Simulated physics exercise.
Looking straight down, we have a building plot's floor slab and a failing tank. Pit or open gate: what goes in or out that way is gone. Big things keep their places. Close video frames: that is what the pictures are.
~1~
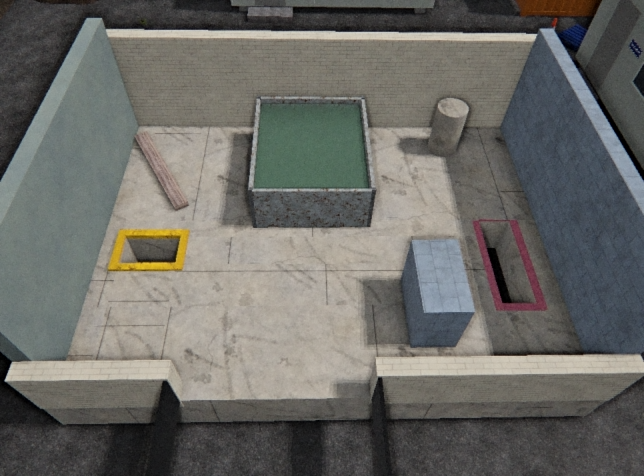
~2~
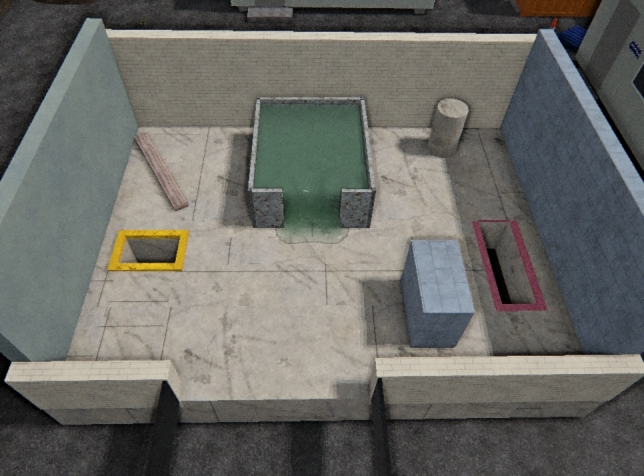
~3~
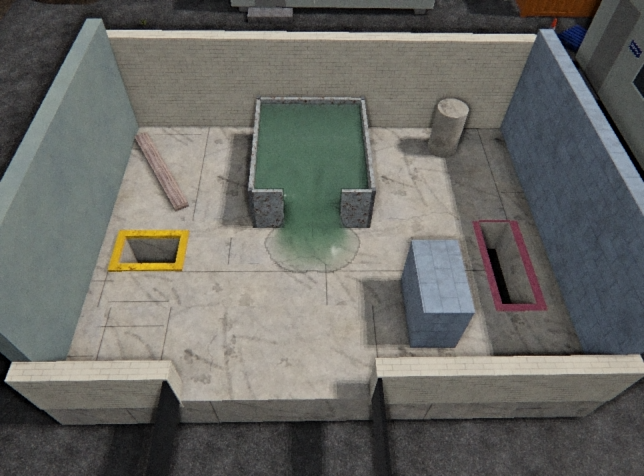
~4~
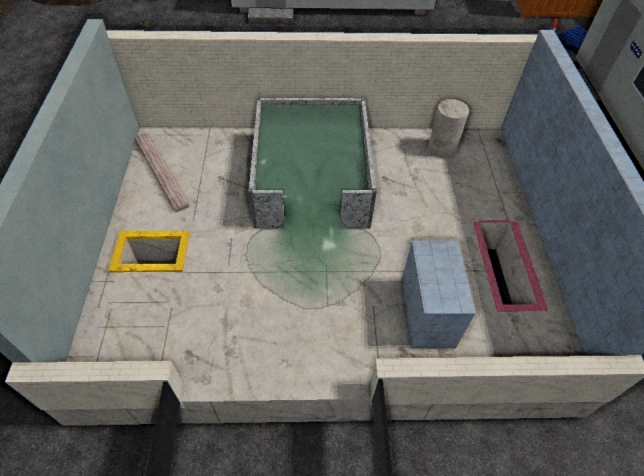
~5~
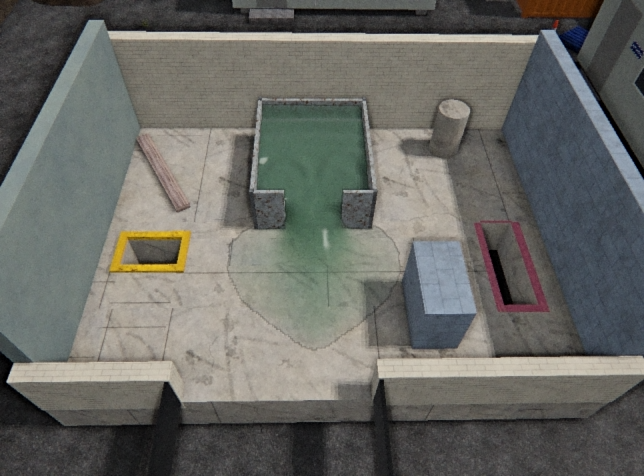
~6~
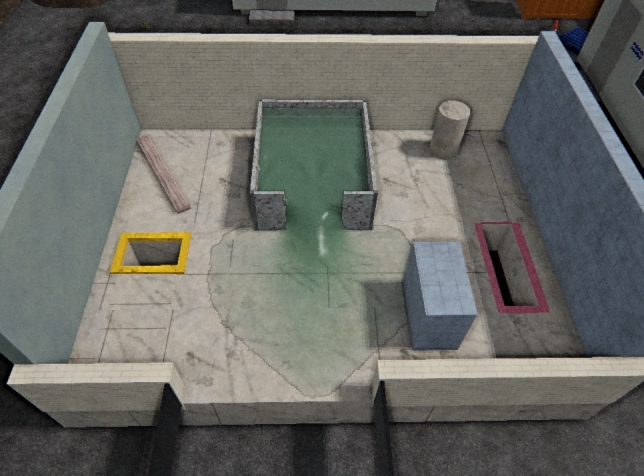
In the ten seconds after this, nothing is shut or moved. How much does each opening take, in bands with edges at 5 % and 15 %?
As I see it, gate: Beyond fifteen per cent; pink pit: Inside five to fifteen per cent; yellow pit: Short of five per cent.
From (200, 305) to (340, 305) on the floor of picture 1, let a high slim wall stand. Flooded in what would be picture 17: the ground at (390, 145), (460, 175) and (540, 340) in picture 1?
Okay, the first comes out left untouched, the next left untouched, and the last soaked.
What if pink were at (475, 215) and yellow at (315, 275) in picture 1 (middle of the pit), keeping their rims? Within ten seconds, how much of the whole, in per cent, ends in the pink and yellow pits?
For pink, 2 in a hundred; for yellow, 55 in a hundred.
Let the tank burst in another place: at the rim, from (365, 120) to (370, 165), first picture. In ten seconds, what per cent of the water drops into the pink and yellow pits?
In percent: Pink 55, yellow 0.
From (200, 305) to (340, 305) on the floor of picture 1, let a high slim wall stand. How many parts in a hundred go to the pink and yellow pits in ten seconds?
Estimated shares: Pink 10 percent, yellow 12 percent.
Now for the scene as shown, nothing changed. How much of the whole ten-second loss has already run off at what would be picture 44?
Share gone: About 75 %.
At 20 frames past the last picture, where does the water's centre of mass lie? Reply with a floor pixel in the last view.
Close to (318, 232), I reckon.
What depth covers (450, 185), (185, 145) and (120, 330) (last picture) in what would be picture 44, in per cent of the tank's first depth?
Estimated readings in sequence: 0, 0, 6 percent.
A moment on, water covers 30 % of the floor; the gate 5 %, the pink pit 0 %, the yellow pit 0 %.
Next, water covers 40 % of the floor; the gate 15 %, the pink pit 0 %, the yellow pit 0 %.
Then, water covers 45 % of the floor; the gate 28 %, the pink pit 2 %, the yellow pit 0 %.
Later, water covers 55 % of the floor; the gate 43 %, the pink pit 6 %, the yellow pit 1 %.
In the end, water covers 60 % of the floor; the gate 55 %, the pink pit 9 %, the yellow pit 1 %.
